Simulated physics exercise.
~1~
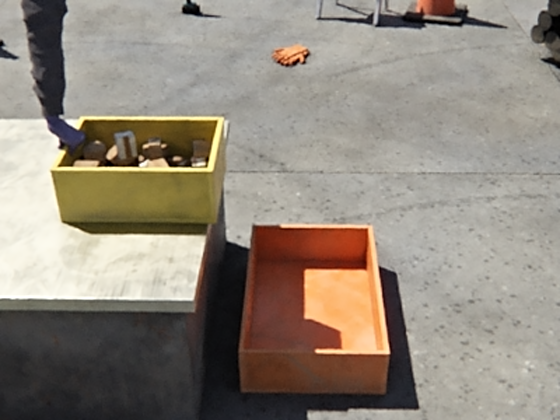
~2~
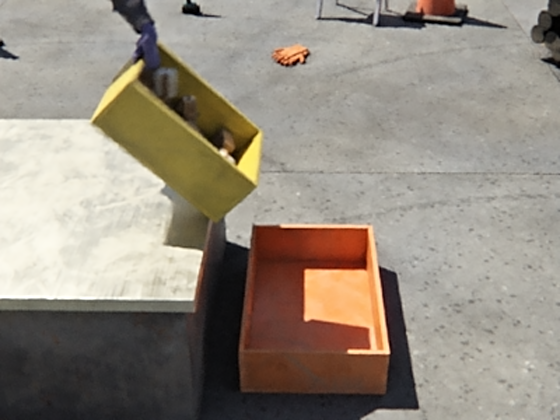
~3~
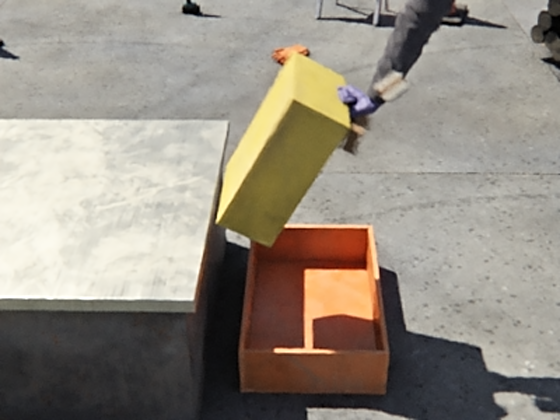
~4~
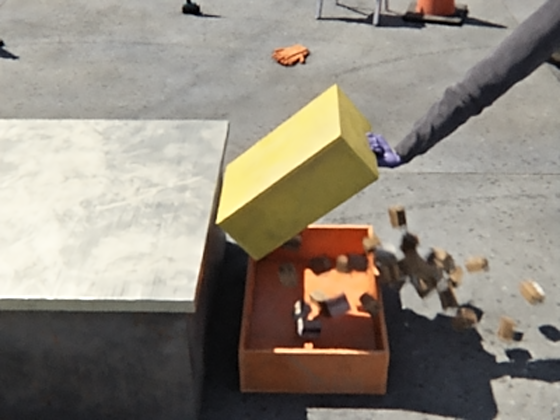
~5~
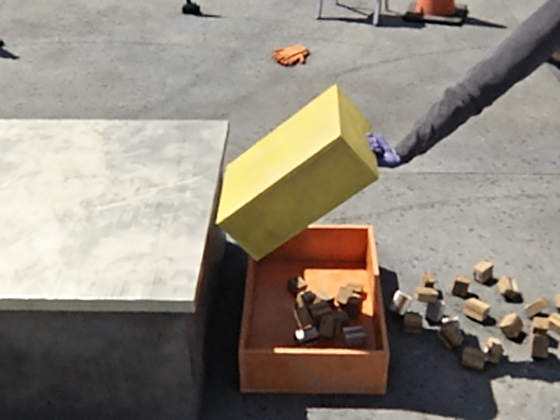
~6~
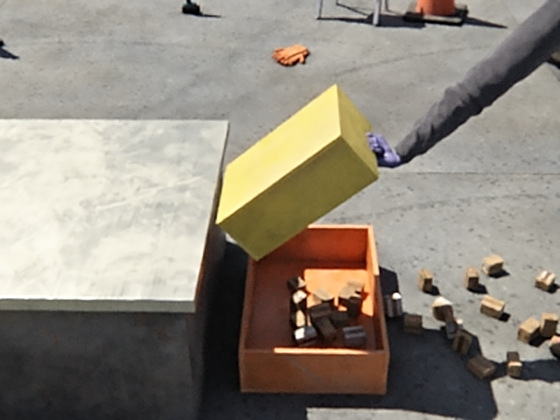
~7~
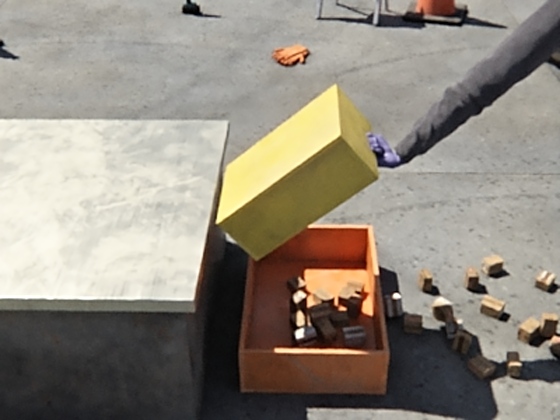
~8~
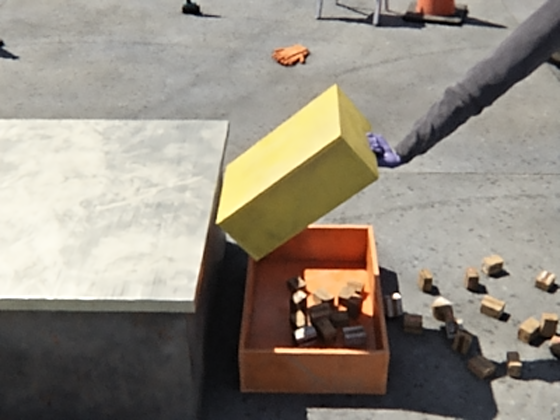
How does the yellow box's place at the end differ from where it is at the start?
At the start the yellow box sits upright on the right edge of the bench top. By the end it is farther to the right, held tipped over above the back of the orange trough.
